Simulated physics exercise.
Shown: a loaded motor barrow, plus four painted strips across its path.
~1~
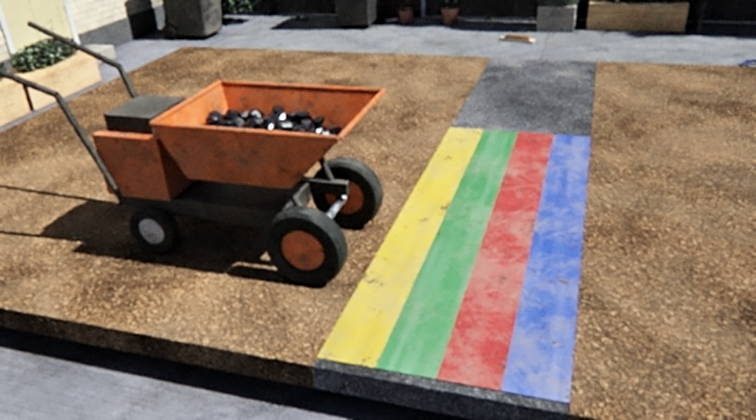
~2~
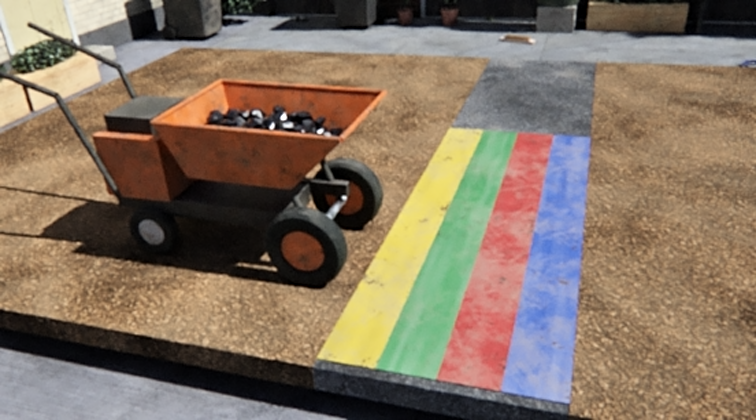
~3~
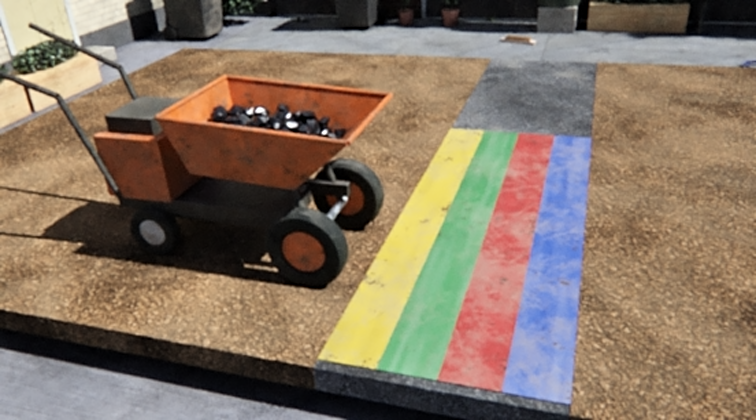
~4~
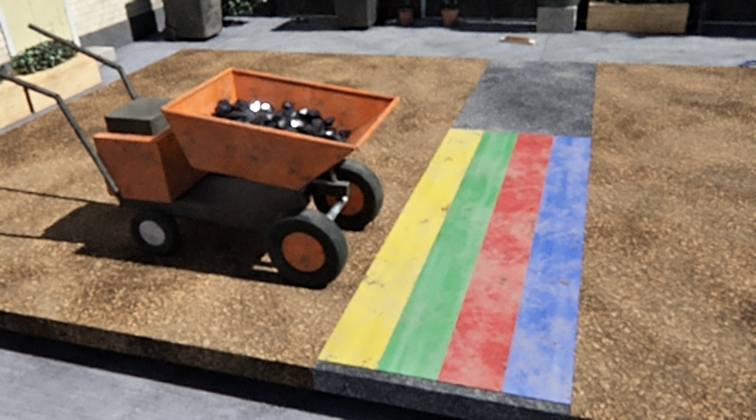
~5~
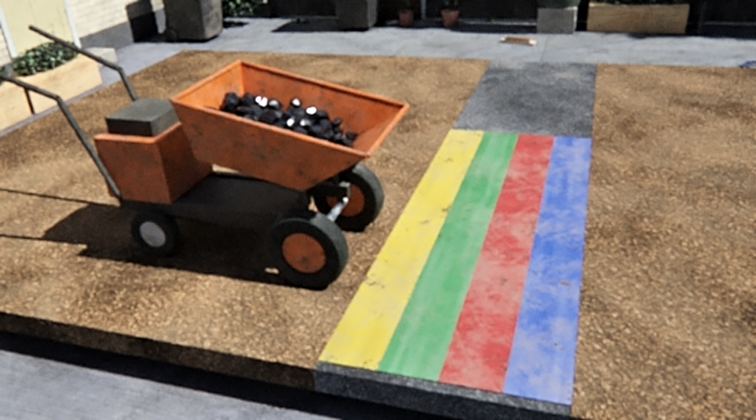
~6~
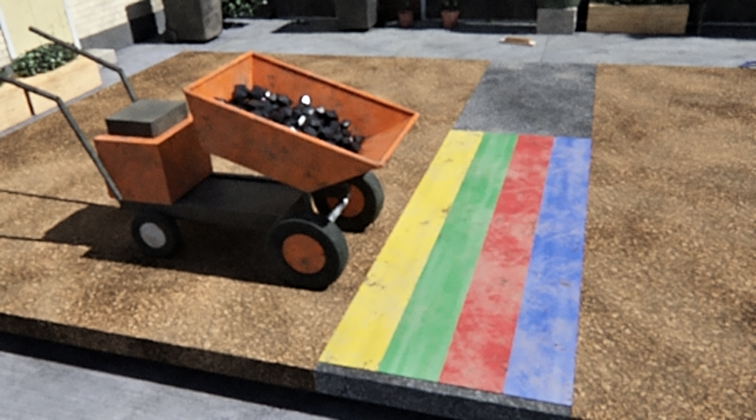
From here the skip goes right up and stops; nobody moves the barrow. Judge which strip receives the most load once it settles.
The strip receiving the most is the red one.
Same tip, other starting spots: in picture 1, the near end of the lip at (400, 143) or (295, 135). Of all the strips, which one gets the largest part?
Case 1 - the blue one; case 2 - the green one.
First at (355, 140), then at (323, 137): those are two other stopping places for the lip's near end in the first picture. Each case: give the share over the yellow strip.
First try: Some 0 %; second try: 0 %.
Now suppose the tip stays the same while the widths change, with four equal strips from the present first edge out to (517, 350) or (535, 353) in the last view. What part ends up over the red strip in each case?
In turn, 40 and 40 in a hundred.
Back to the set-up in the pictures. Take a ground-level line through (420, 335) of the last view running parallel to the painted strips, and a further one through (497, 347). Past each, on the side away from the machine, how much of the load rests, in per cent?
About 80 and 30 %.
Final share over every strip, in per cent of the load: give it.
I'd put the yellow strip near 0, the green strip near 20, the red strip near 40 and the blue strip near 20.
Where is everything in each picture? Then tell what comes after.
Lip of the skip at (339, 138), level; top of the load at (253, 125), lumps of coal; yellow strip at (368, 319); green strip at (423, 327); red strip at (481, 337); blue strip at (542, 346), in the first picture.
Lip of the skip at (341, 140), level; top of the load at (254, 125), in the second picture.
Lip of the skip at (347, 143), tipped barely; top of the load at (259, 123), in the third picture.
Lip of the skip at (356, 148), tipped a little; top of the load at (239, 127), in the fourth picture.
Lip of the skip at (367, 156), tipped a little; top of the load at (245, 111), in the fifth picture.
Lip of the skip at (379, 166), tipped clearly; top of the load at (252, 112); yellow strip at (370, 322); green strip at (425, 330); red strip at (483, 339); blue strip at (544, 349), in the sixth picture.
Soon, skip tipped steeply; all in the skip.
A while on, skip tipped right over; about two thirds in the skip; a small part over the green strip; about a quarter over the red strip; a stray few over the blue strip.
Towards the end, skip tipped right over; a small part in the skip; about a quarter over the green strip; about a third over the red strip; about a quarter over the blue strip; a stray few off the paint.
Finally, skip tipped right over; a small part in the skip; none over the yellow strip; about a quarter over the green strip; about half over the red strip; about a quarter over the blue strip; a stray few off the paint.
